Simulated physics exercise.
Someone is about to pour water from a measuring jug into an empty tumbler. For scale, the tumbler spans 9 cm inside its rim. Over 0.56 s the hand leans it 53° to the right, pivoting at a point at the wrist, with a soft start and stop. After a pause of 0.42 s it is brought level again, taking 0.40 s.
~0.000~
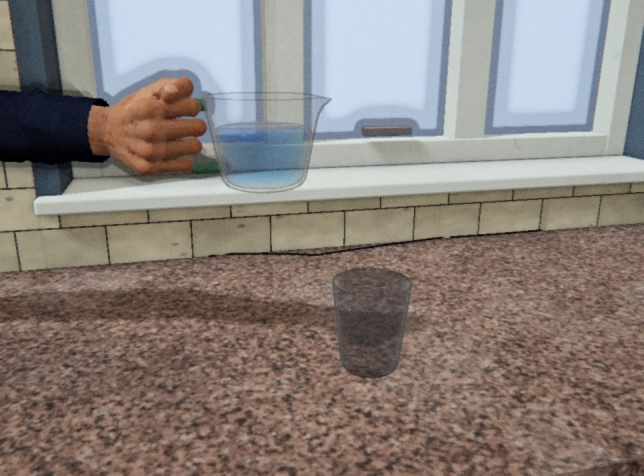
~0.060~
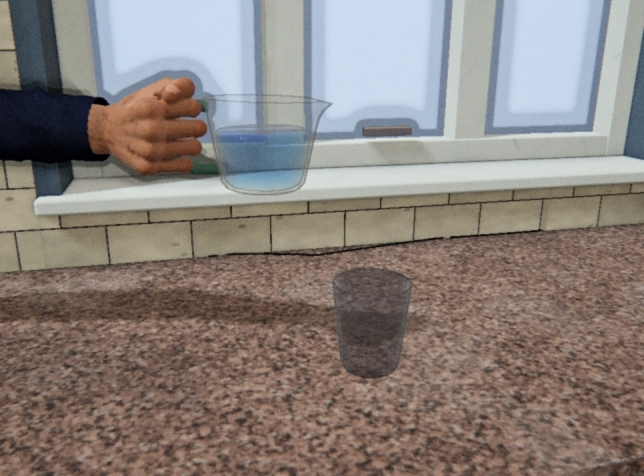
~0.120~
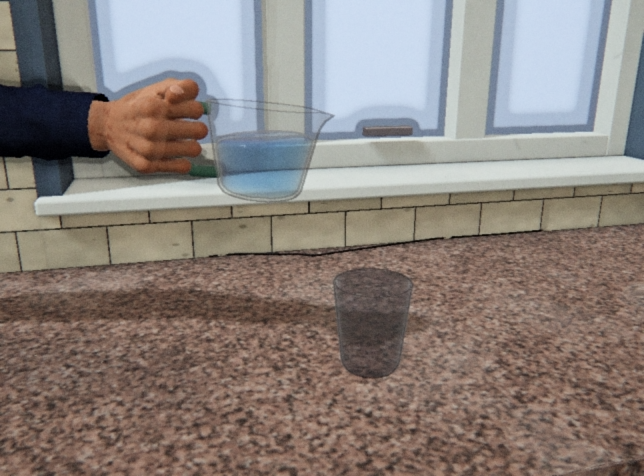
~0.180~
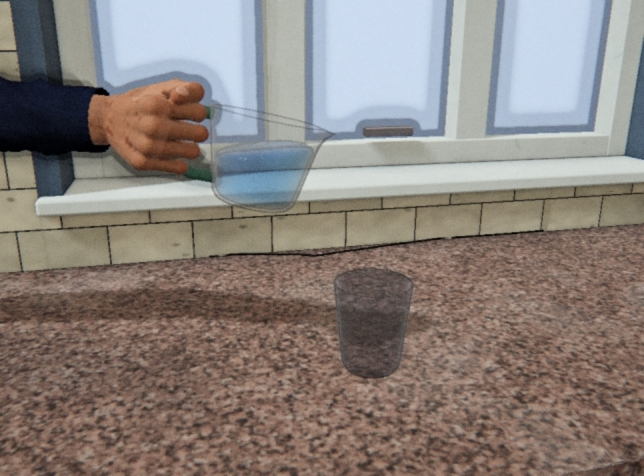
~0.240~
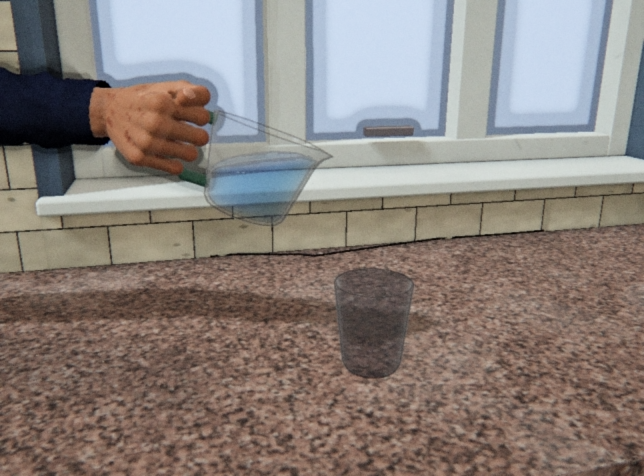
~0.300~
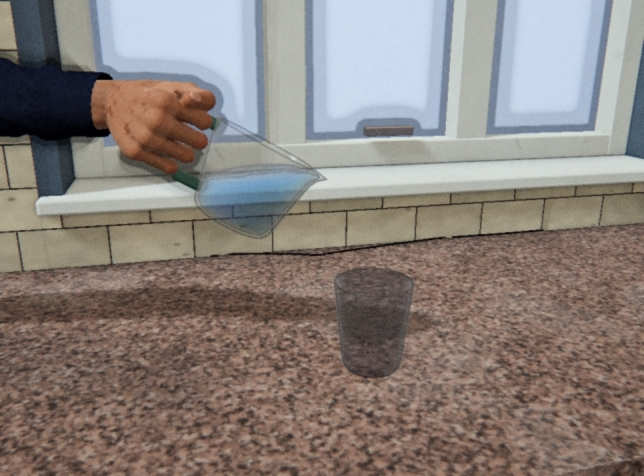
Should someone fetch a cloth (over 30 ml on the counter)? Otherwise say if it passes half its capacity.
Result: Spilt liquid outside.
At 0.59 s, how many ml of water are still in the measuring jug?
Close to 330 ml.
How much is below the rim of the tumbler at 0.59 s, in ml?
About 0 ml.
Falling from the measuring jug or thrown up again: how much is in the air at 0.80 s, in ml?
About 70 ml.
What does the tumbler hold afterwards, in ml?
Close to 40 ml.
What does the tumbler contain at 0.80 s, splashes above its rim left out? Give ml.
About 10 ml.
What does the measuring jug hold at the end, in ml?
Some 200 ml.
By 0.59 s the tilt is 53° and the tumbler has 0 ml, the measuring jug 335 ml, and 15 ml is on the counter.
By 0.80 s the tilt is 53° and the tumbler has 10 ml, the measuring jug 255 ml, and 70 ml is on the counter.
By 1.02 s the tilt is 52° and the tumbler has 30 ml, the measuring jug 205 ml, and 125 ml is on the counter.
By 1.26 s the tilt is 11° and the tumbler has 35 ml, the measuring jug 205 ml, and 155 ml is on the counter.
At rest the tumbler has 35 ml, the measuring jug 205 ml, and 160 ml is on the counter.
